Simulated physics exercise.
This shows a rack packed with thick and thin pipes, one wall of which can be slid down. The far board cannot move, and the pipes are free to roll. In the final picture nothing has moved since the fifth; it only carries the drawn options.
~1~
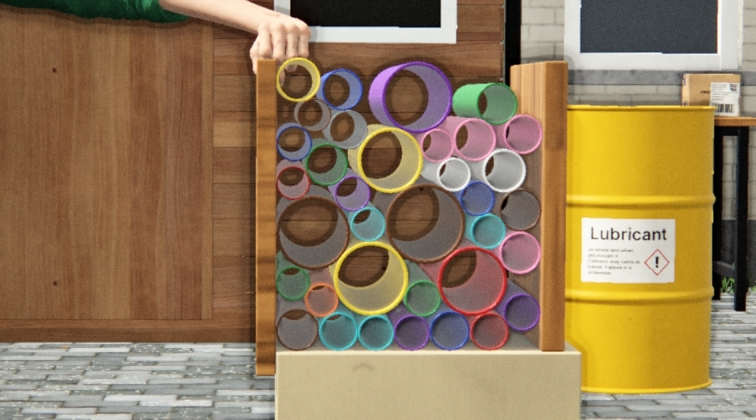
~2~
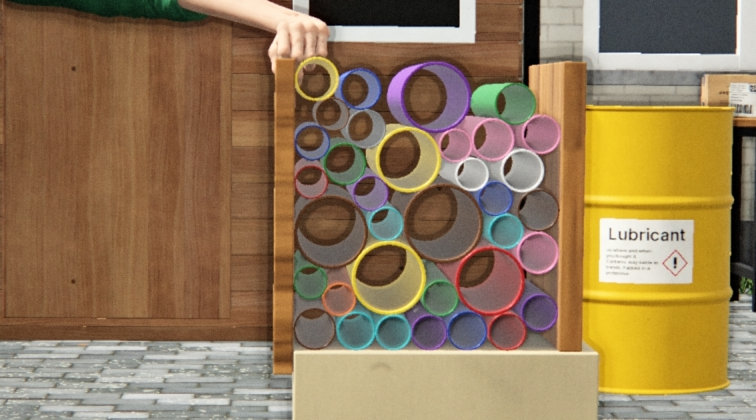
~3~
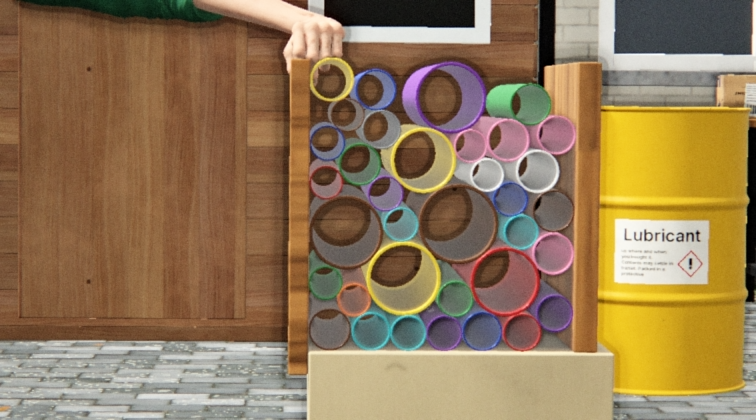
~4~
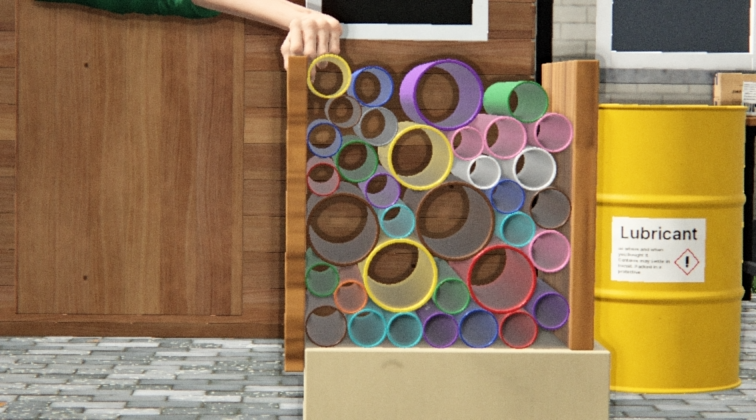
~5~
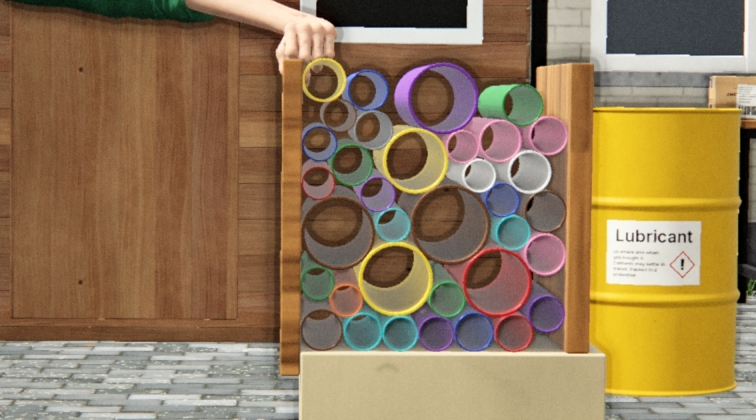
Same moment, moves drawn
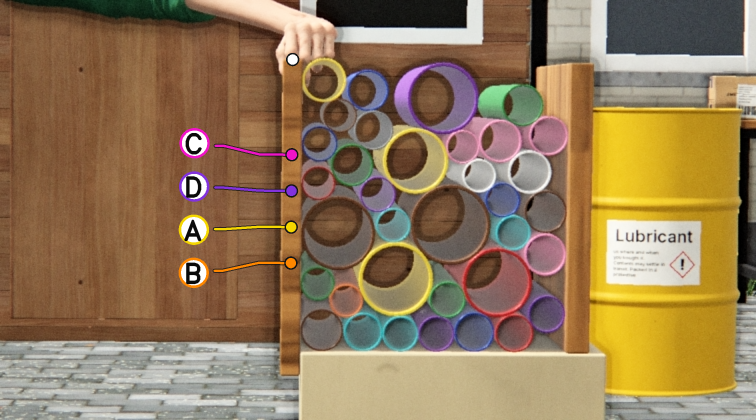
A hand rests on the left board of a rack of colourful pipes, which stay still.
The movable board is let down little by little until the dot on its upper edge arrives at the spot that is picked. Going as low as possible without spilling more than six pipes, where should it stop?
The answer is mark D.
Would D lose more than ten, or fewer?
It loses fewer than ten.
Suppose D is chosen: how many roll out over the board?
At D the number is four.
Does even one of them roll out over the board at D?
Yes, at D.
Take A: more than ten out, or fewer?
At A, fewer than ten.
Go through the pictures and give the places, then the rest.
The first picture shows a yellow pipe (391, 160); a brown pipe (314, 115); a purple pipe (417, 97).
The second picture shows a purple pipe (436, 97); side board (284, 207).
The third picture shows a brown pipe (330, 329); a red pipe (522, 333).
The fourth picture shows a red pipe (502, 280); a red pipe (324, 179).
The fifth picture shows a yellow pipe (416, 161); a brown pipe (340, 116); a purple pipe (443, 98).
On the marked copy, A at (291, 227); B at (291, 263); C at (292, 155); D at (291, 191); the white dot at (293, 60).
Following D. Soon after the start, top of the board (302, 125).
Later, top of the board (302, 190).
In the end, top of the board (302, 190), four out over the board.
As for the rest, A seven out over the board; B seven out over the board; C three out over the board.
